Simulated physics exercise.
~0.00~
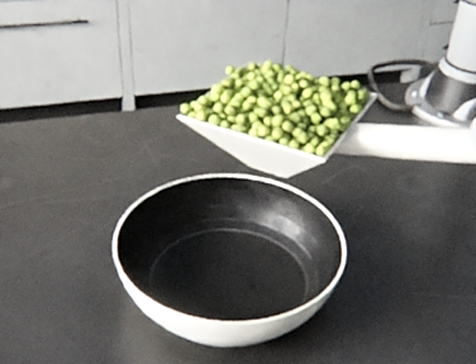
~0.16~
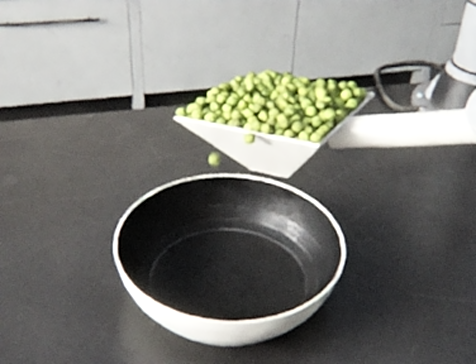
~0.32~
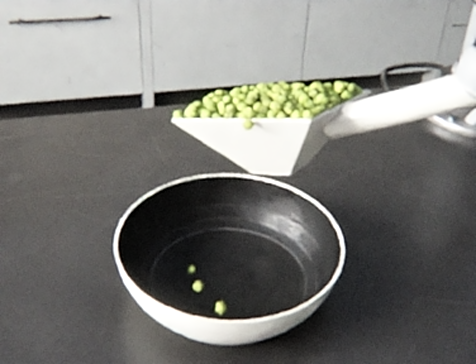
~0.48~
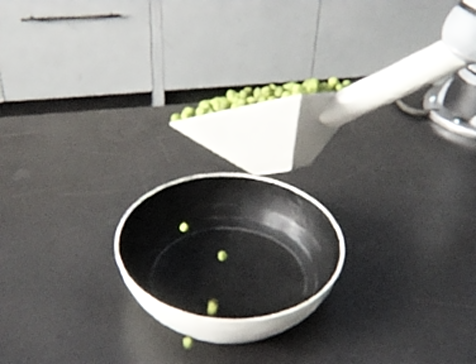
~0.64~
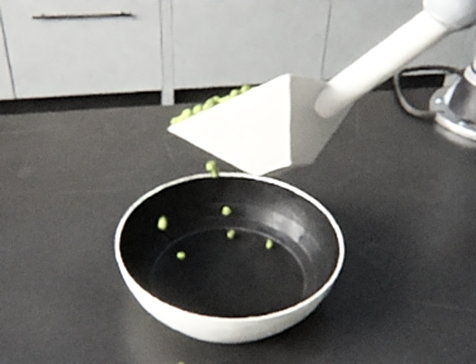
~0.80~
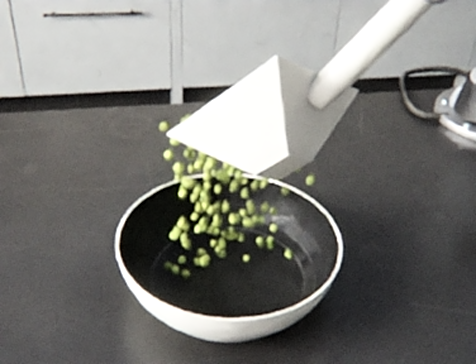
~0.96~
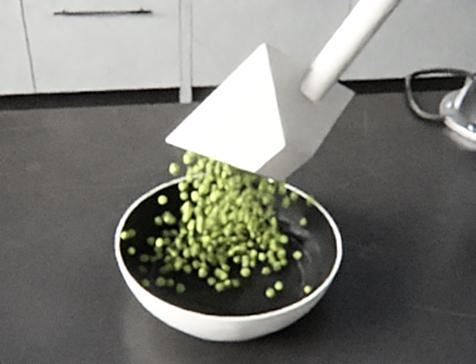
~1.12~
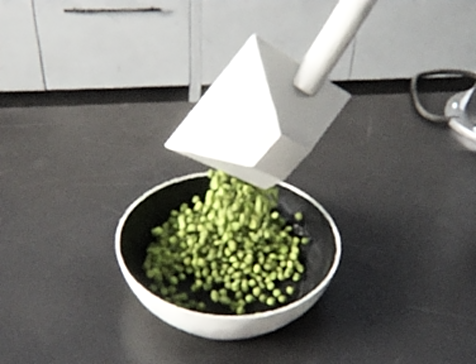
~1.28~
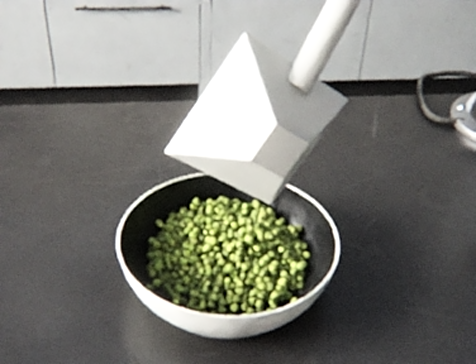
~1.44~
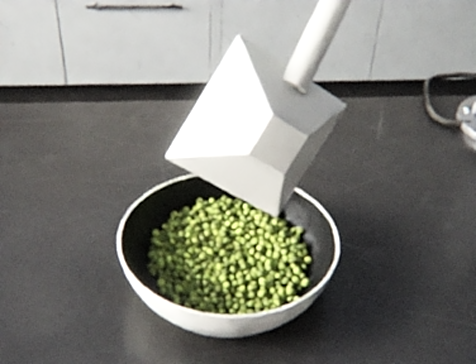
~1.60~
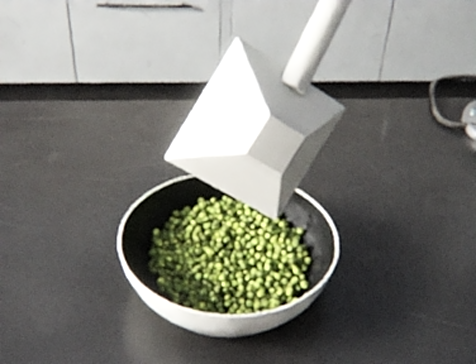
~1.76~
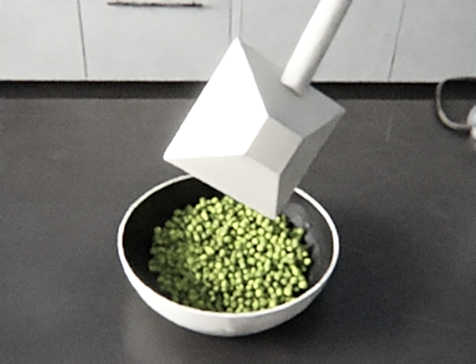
In this clip, a robot arm tips a white scoop heaped with green peas over a dark-lined pan on a dark counter; a few peas drop first, then the rest pour out in a rush, and the steeply tilted scoop stays still above the pea-filled pan.
